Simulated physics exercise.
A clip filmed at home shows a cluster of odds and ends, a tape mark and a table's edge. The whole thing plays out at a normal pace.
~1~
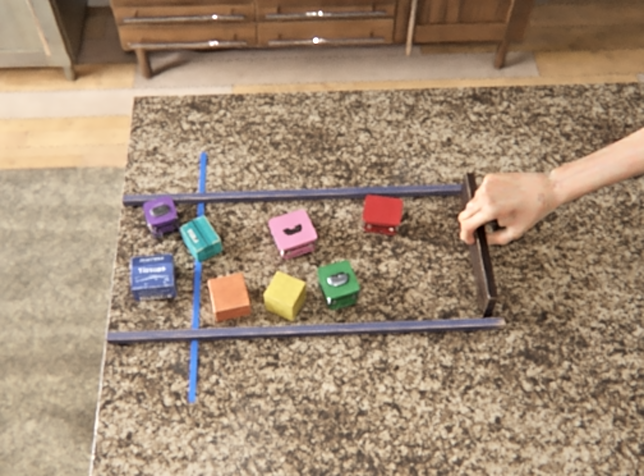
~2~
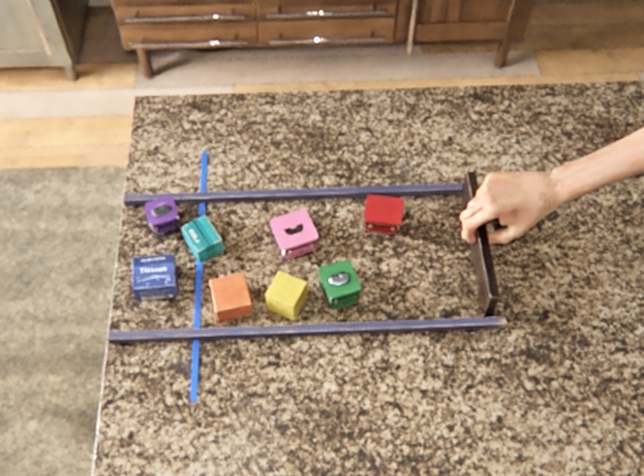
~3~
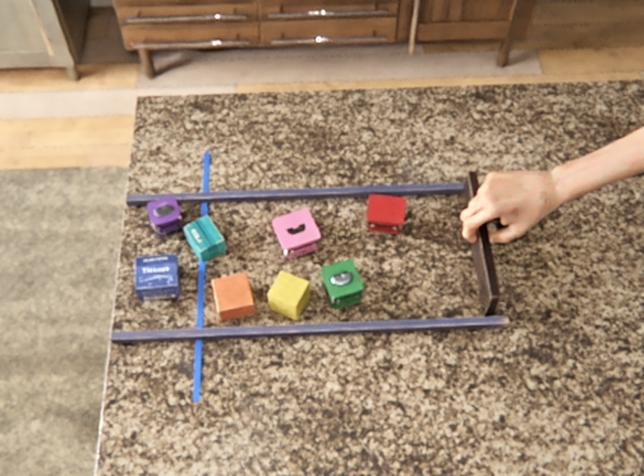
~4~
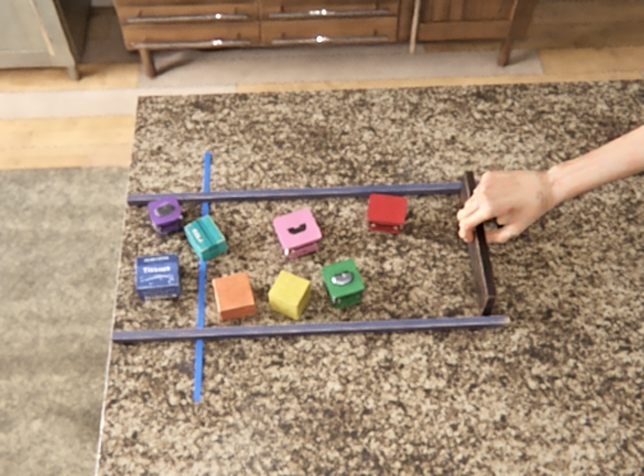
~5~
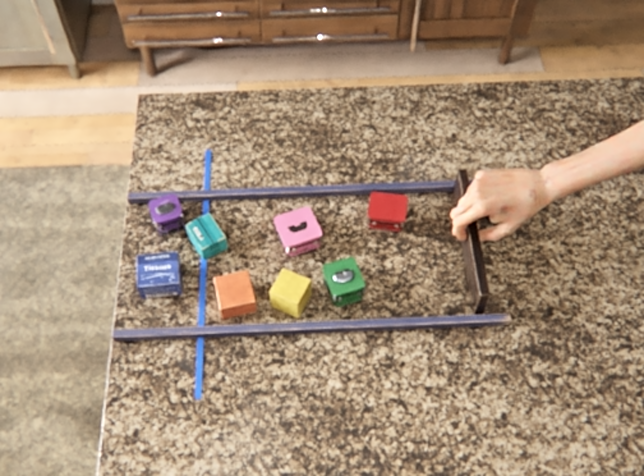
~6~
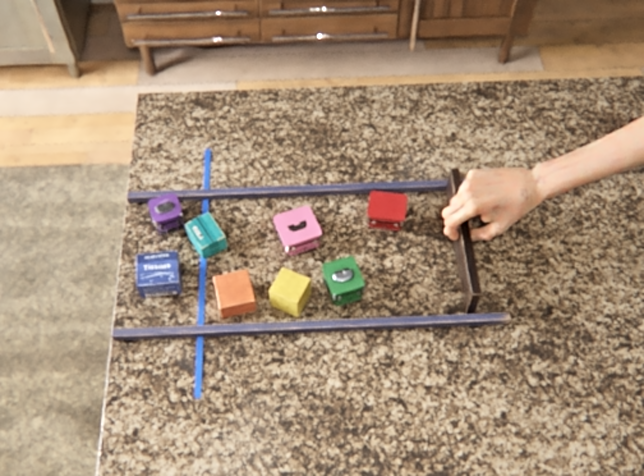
Hand holding a dark board upright between two rails, then sliding it slightly left toward colourful blocks that stay still.
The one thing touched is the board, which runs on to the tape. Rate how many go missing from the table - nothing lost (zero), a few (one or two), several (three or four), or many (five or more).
A few, one or two.
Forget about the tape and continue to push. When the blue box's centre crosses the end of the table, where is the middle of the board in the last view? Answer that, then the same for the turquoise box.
When the blue box crosses, the middle is near (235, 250); when the turquoise box crosses, near (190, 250).
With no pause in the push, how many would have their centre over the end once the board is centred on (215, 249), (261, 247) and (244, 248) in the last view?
In order, that gives 1, then 0, then 0.
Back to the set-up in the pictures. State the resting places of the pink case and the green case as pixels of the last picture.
Final positions: Near (164, 253); near (184, 286).
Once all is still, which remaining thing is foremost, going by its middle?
Closest in the end is the orange block.
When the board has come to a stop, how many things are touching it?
It's 2 of them.
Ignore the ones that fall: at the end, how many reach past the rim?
Overhang count: 2.
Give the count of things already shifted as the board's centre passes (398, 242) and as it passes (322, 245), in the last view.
Answer - first 1, then 4.
Early on, none off yet; blue box at rest near (159, 274); purple case at rest near (167, 214); turquoise box at rest near (206, 236).
A while later, none off yet; blue box travelled about its own width near (119, 276); purple case at rest near (166, 214); turquoise box travelled about its own width near (162, 248).
Finally, the number that fall off is one or two; lost, blue box.
